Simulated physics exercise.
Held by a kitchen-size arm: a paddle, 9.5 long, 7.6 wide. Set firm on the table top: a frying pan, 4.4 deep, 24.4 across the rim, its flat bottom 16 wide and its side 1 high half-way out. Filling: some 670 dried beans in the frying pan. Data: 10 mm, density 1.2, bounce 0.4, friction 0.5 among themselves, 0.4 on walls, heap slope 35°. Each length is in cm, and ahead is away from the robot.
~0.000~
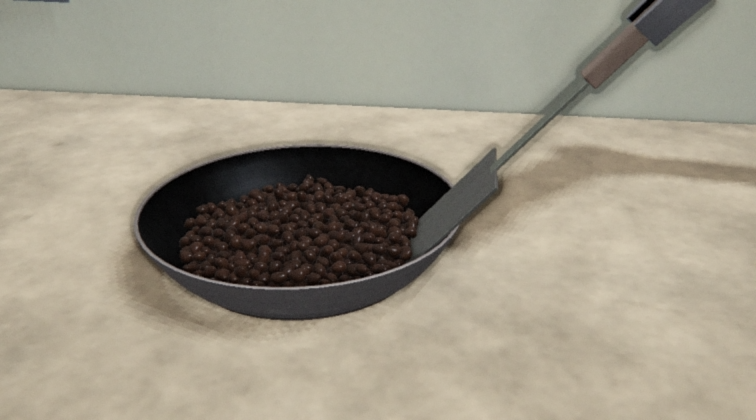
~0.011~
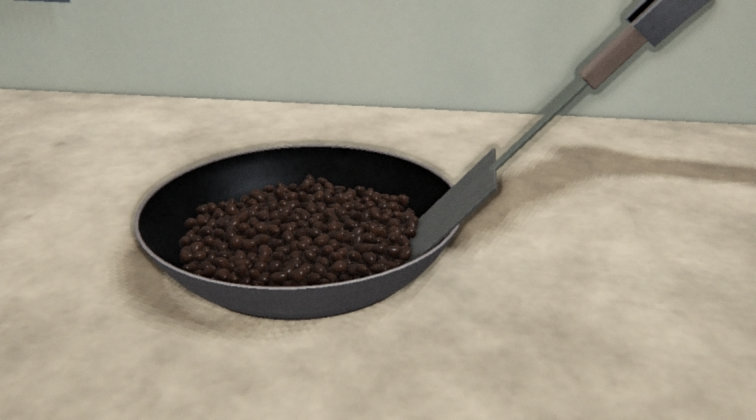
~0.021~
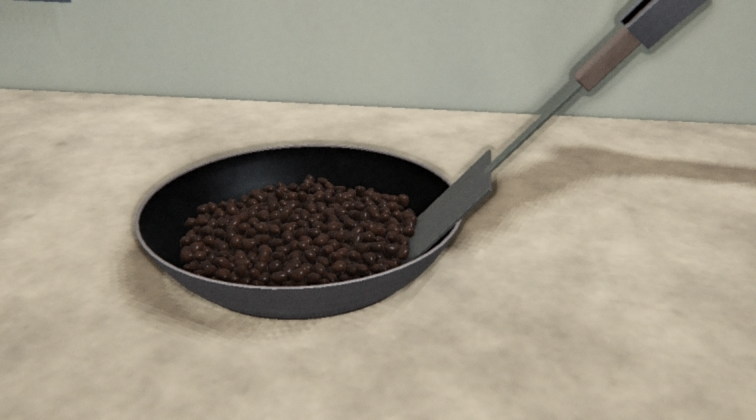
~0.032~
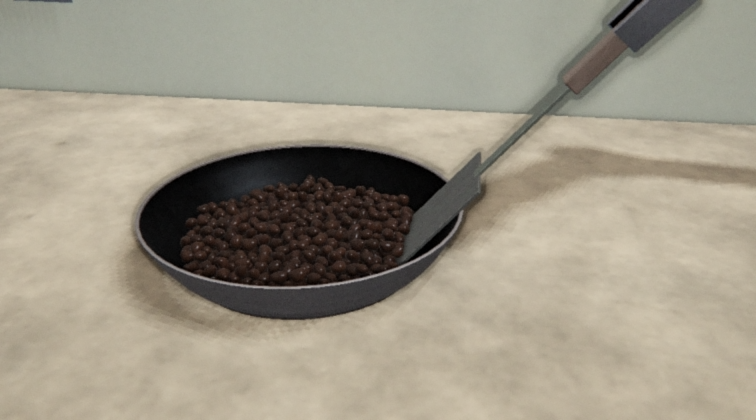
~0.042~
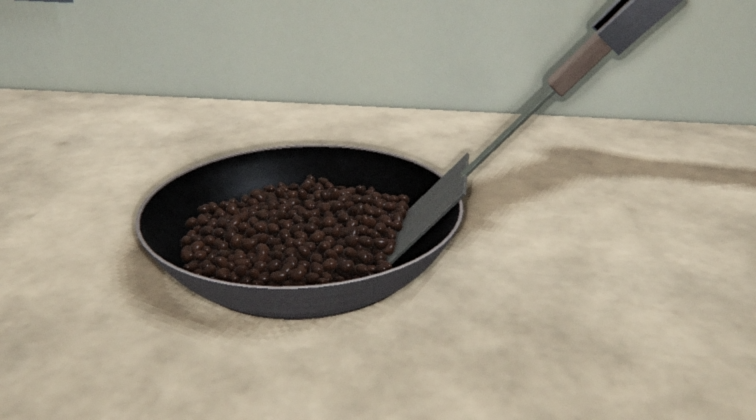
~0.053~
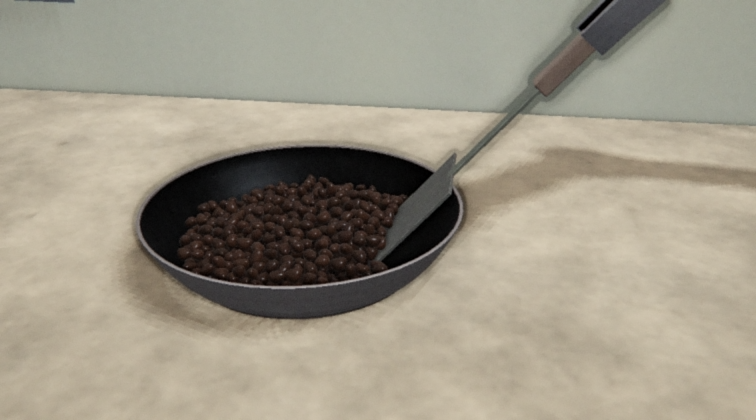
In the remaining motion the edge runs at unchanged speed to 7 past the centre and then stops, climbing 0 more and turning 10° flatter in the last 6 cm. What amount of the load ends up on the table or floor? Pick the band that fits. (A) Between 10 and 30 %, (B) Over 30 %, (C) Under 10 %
Under 10 %.
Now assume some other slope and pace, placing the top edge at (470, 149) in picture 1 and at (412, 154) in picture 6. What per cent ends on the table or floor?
It comes to something like 15 %, give or take.
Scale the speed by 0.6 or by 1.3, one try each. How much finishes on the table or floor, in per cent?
Try one about 5 %, try two about 10 %.
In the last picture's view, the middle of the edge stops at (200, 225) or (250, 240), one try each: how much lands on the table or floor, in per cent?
About 25 and 5 per cent.
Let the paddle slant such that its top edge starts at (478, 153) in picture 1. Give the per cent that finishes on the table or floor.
Spill: Approx. 10 per cent.
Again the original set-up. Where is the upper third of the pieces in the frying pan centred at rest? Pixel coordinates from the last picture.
I'd say around pixel (203, 202).
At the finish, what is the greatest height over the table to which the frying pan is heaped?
Some 6.5 cm above the table.
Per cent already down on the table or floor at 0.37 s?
It comes to some 5 in a hundred.
By 0.10 s, sloping 50°, highest piece 5 above the table; 674 in the frying pan.
By 0.14 s, sloping 47°, highest piece 6 above the table; 674 in the frying pan.
By 0.37 s, sloping 40°, highest piece 6 above the table; 644 in the frying pan, 27 on the table or floor, 3 on the blade or in flight.
By 1.42 s, sloping 40°, highest piece 6 above the table; 643 in the frying pan, 31 on the table or floor.
Final count, 643 in the frying pan, 31 on the table or floor. That is 5 % on the table or floor.
